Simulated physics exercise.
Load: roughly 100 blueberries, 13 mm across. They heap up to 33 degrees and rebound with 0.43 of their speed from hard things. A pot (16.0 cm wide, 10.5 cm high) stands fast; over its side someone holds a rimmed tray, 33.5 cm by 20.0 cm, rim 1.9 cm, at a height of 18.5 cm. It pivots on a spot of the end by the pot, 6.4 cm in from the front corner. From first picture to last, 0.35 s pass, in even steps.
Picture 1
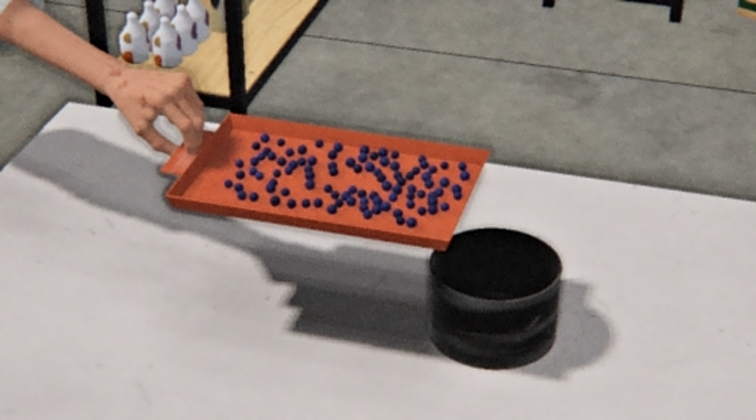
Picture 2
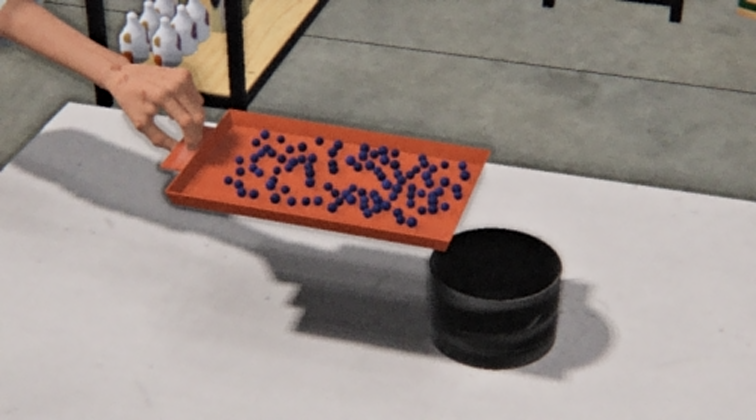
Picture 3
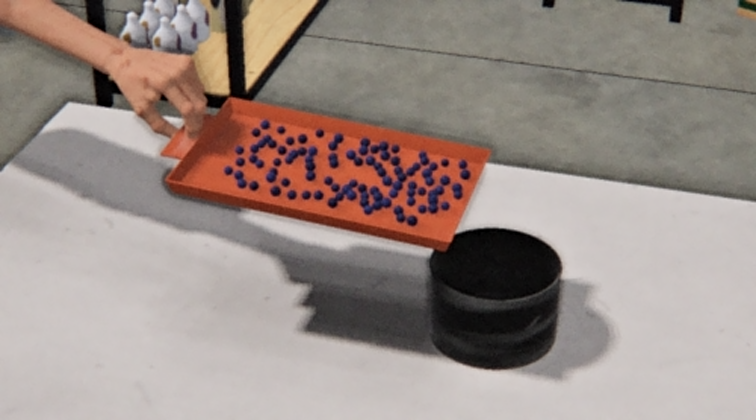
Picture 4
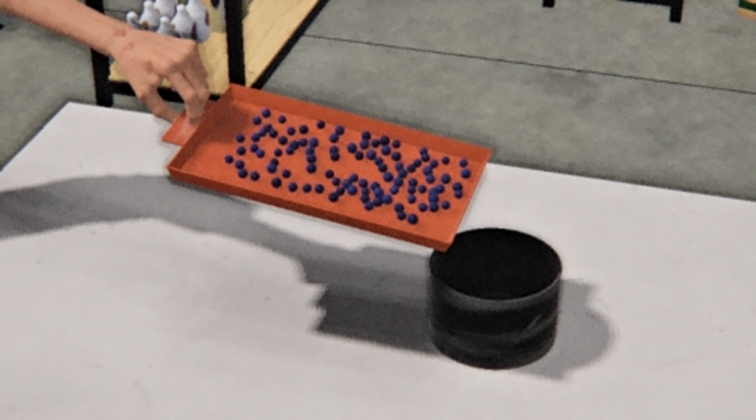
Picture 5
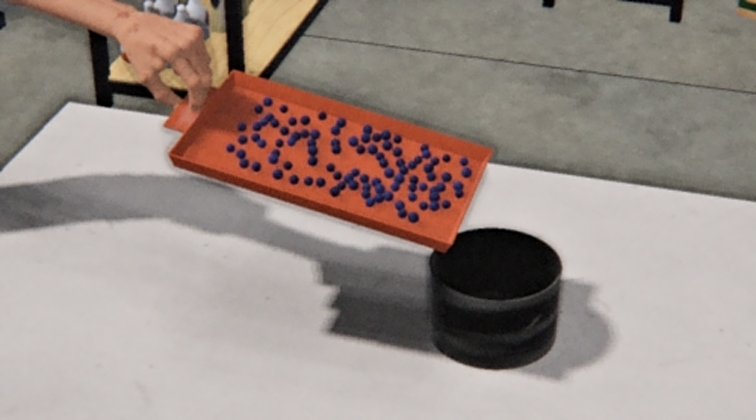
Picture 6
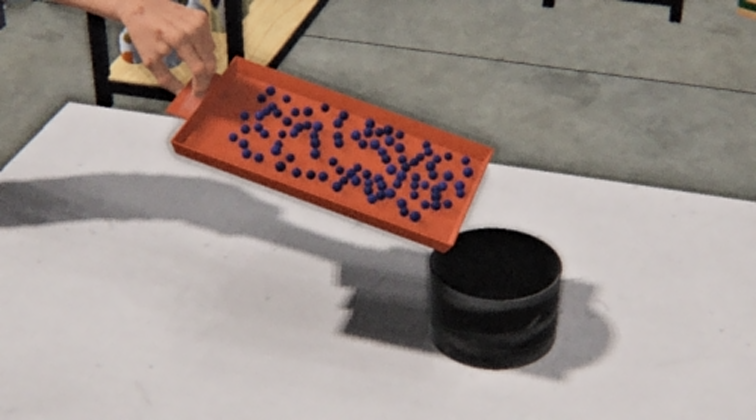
In a room with a grey concrete floor and shelving holding white bottles, a still camera looks down at a white table. A hand at the upper left grips an orange-red rimmed tray scattered with many small dark blue berries, its right end beside a round black pot. The hand gradually raises the tray's left end, tilting it toward the pot, while the berries barely shift on its surface.
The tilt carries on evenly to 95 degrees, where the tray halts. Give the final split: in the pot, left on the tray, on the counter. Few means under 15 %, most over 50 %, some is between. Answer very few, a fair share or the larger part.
Pot: The larger part, tray: Very few, counter: A fair share.
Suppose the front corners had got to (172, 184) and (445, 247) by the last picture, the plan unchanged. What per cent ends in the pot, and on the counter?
Pot 0, counter 100.
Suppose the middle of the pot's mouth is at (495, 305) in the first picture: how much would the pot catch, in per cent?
About 75 per cent.
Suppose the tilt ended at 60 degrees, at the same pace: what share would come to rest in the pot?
In that case some 0 per cent.
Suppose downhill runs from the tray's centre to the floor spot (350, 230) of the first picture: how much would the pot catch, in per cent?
Some 0 per cent.
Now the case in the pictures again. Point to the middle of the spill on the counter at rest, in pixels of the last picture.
Around (500, 398).
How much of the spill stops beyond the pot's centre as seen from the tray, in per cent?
About 80 per cent.
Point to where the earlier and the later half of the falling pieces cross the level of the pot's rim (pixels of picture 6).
At about (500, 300), then at (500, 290).
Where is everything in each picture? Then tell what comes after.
In the first picture, tray tilt 0 degrees, front corners at (173, 193) and (445, 237); middle of the pieces at (353, 190); pot at (496, 263).
In the second picture, tray tilt 1 degrees, front corners at (173, 190) and (445, 237); middle of the pieces at (353, 188).
In the third picture, tray tilt 4 degrees, front corners at (173, 178) and (446, 237), lowest corner right front; middle of the pieces at (353, 184).
In the fourth picture, tray tilt 7 degrees, front corners at (174, 165) and (447, 238), lowest corner right front; middle of the pieces at (354, 178).
In the fifth picture, tray tilt 11 degrees, front corners at (176, 153) and (448, 239), lowest corner right front; middle of the pieces at (355, 173).
In the sixth picture, tray tilt 14 degrees, front corners at (178, 140) and (448, 240), lowest corner right front; middle of the pieces at (358, 168); pot at (496, 263).
Then, 0.79 s after the last picture, tilt 52 degrees; the tray holds 100 %, the pot 0 %.
Then, 1.31 s after the last picture, tilt 77 degrees; the tray holds 95 %, the pot 0 %.
Then, 1.89 s after the last picture, tilt 95 degrees; the tray holds 0 %, the pot 55 %.
In the end, pot 55 %, tray 0 %, counter 45 %.
